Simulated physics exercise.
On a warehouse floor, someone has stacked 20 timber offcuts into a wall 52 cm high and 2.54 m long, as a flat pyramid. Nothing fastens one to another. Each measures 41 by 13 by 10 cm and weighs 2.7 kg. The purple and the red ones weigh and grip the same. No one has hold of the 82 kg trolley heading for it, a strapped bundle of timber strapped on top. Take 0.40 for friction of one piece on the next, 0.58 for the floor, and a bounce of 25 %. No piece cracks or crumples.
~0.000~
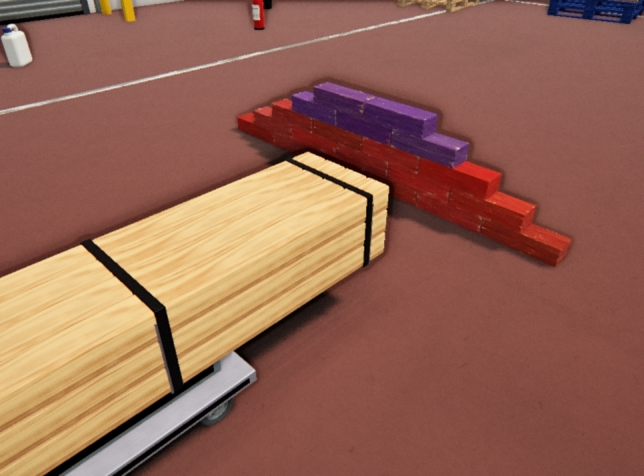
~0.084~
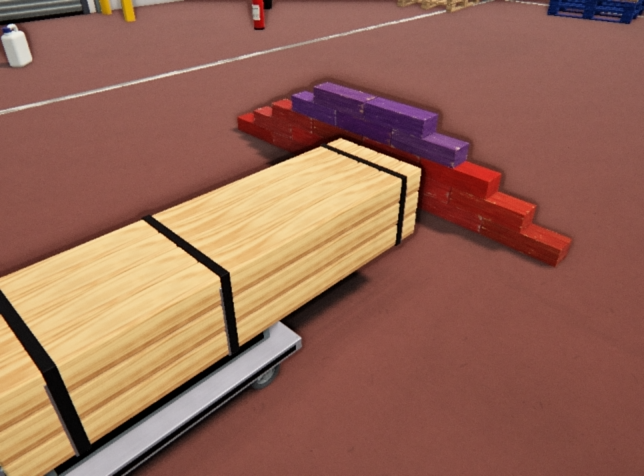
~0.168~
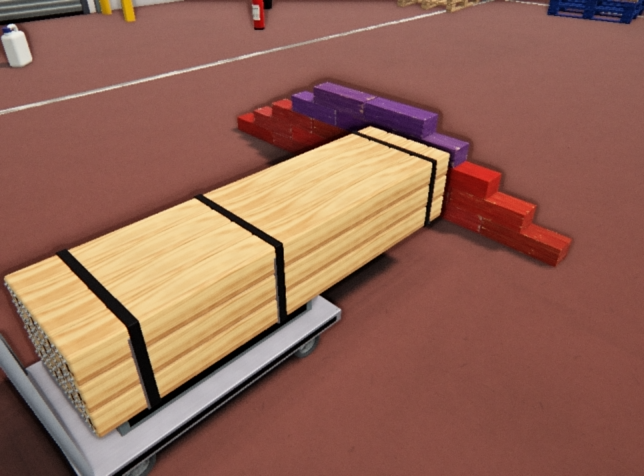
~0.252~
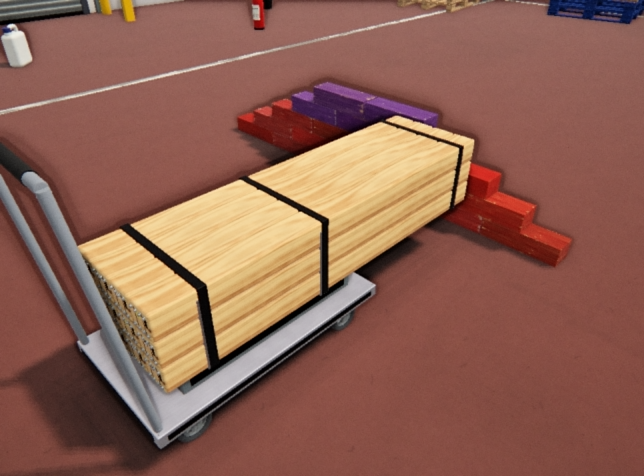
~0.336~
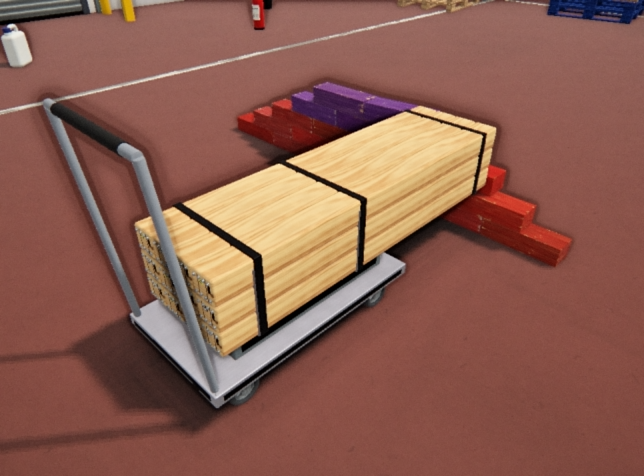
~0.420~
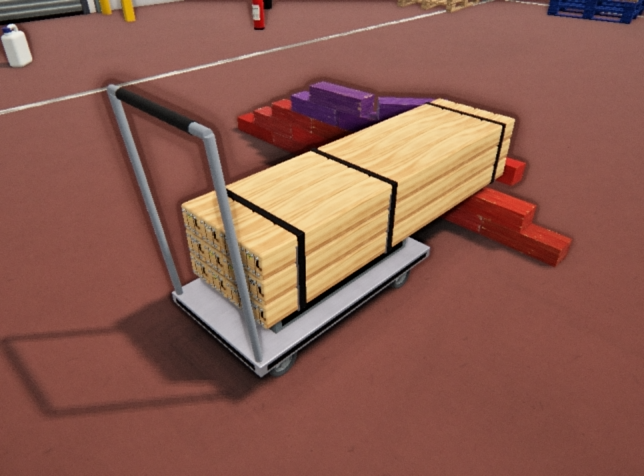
At the start, a strapped stack of pale timber on a trolley slides in from the left toward a stepped wall of red and purple blocks. The trolley's handle comes into view with nobody holding it, and the load's front end pushes into the wall, shifting several blocks.
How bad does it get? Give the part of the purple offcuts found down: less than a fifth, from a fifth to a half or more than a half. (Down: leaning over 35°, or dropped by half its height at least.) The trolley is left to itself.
The part is upwards of a half.
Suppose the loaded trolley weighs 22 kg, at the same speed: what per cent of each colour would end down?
In that case red 30, purple 80 per cent.
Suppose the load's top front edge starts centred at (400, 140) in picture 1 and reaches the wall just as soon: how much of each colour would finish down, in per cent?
In that case red 30, purple 80 per cent.
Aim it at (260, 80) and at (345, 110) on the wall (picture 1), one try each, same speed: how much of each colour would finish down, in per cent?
Red 10 then 30, purple 0 then 100 per cent.
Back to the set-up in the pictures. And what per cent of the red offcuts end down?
By colour: Red 30 per cent.
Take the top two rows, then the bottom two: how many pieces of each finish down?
From the top 4, from the bottom 2.
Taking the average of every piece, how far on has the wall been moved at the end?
About 50 cm.
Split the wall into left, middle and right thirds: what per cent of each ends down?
Left 0, middle 50, right 70 per cent.
By 0.78 s, load 95 cm past the wall's line, still rolling; 2 of the 5 purple offcuts down (4 of 20 in all colours); top purple offcut tilted 19°; top red offcut tilted 31°, 11 cm lower.
By 1.52 s, load 2.08 m past the wall's line, still rolling; 4 of the 5 purple offcuts down (8 of 20 in all colours); top purple offcut tilted 47°, 28 cm lower; top red offcut tilted 31°, 11 cm lower.
When it is over (3.9 s), load 3.43 m past the wall's line, still rolling; 4 of the 5 purple offcuts down (8 of 20 in all colours); top purple offcut tilted 33°, 31 cm lower; top red offcut tilted 31°, 11 cm lower. That is 80 per cent. In pixels of the last frame, middles, top purple offcut near (373, 136), top red offcut near (406, 149).
